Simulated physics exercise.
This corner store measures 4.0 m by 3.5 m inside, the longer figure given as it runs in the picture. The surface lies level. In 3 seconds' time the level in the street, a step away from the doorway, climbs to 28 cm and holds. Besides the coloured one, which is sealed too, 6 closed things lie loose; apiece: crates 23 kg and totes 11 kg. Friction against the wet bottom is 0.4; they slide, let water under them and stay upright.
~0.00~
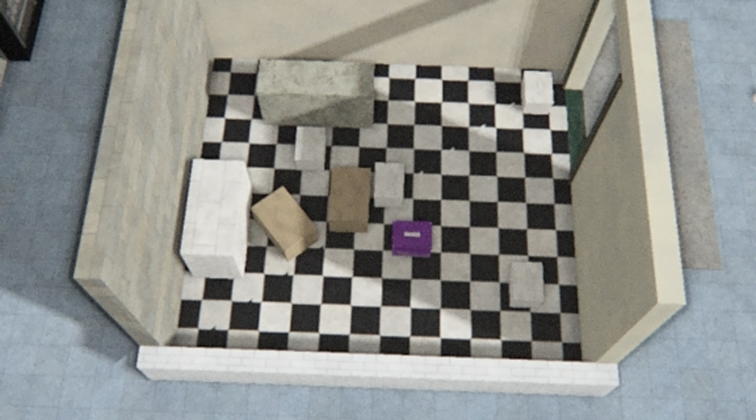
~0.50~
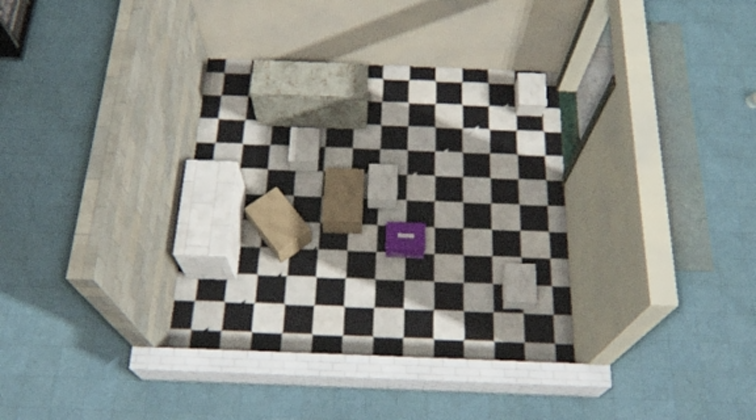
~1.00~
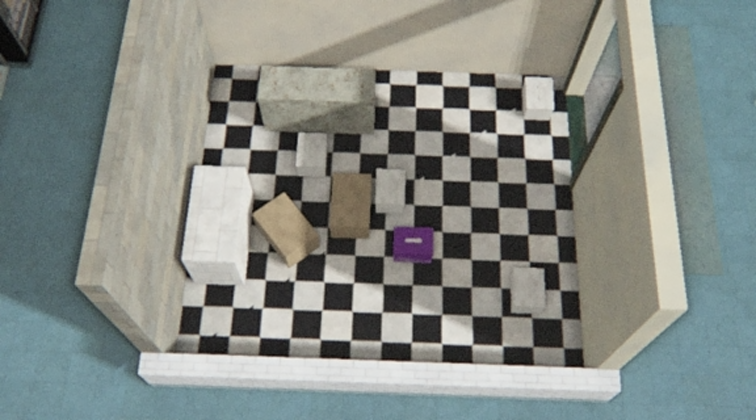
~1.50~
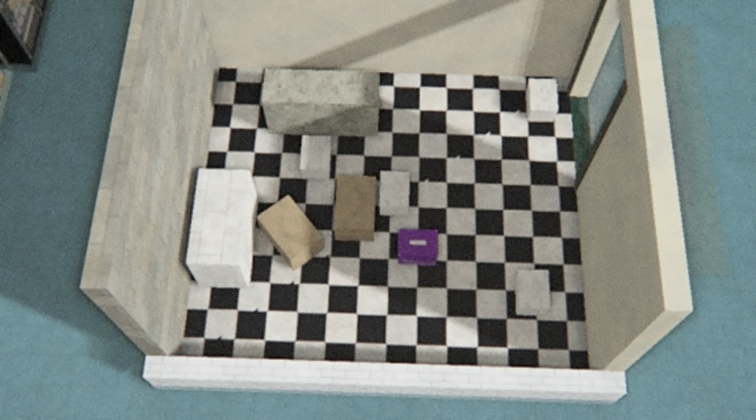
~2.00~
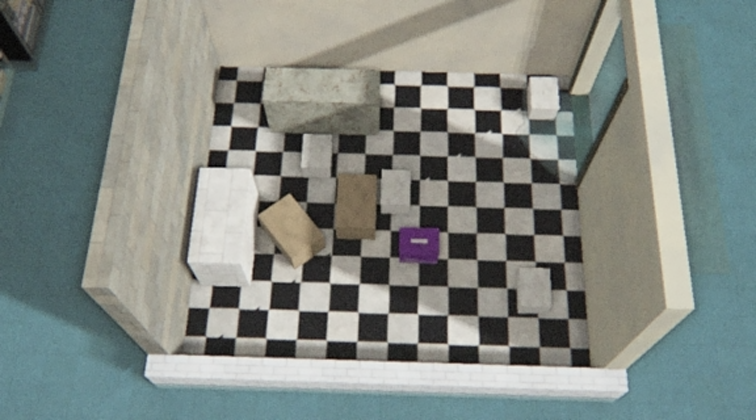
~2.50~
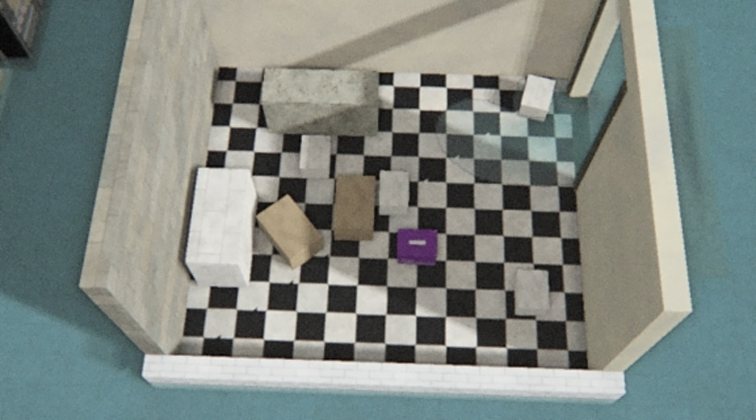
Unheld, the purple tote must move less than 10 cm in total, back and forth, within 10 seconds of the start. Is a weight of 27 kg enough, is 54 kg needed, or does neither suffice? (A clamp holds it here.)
27 kg is enough.
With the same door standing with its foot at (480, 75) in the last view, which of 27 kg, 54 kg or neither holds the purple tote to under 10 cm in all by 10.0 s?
For that position, the smaller mass succeeds.
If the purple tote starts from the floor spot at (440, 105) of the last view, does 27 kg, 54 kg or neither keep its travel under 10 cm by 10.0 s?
Just the heavier works.
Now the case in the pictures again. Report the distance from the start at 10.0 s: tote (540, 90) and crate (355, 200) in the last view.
150 cm and 140 cm respectively.
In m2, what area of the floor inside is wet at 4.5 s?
At that time the wet patch spans about 8.5 m2.
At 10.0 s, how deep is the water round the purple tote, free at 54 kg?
About 13 cm.
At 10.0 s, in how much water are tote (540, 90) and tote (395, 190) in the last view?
Depth approx. 19 cm / 17 cm.
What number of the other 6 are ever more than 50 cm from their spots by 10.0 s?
I make it 5.
After 3.5 s the purple tote would be 0 cm from its start with 27 kg and 0 cm from its start with 54 kg; 4 cm of water round it then.
After 4.5 s the purple tote would be 0 cm from its start with 27 kg and 0 cm from its start with 54 kg; 6 cm of water round it then.
After 7.0 s the purple tote would be 0 cm from its start with 27 kg and 0 cm from its start with 54 kg; 7 cm of water round it then.
After 10.0 s the purple tote would be 0 cm from its start with 27 kg and 0 cm from its start with 54 kg; 13 cm of water round it then.
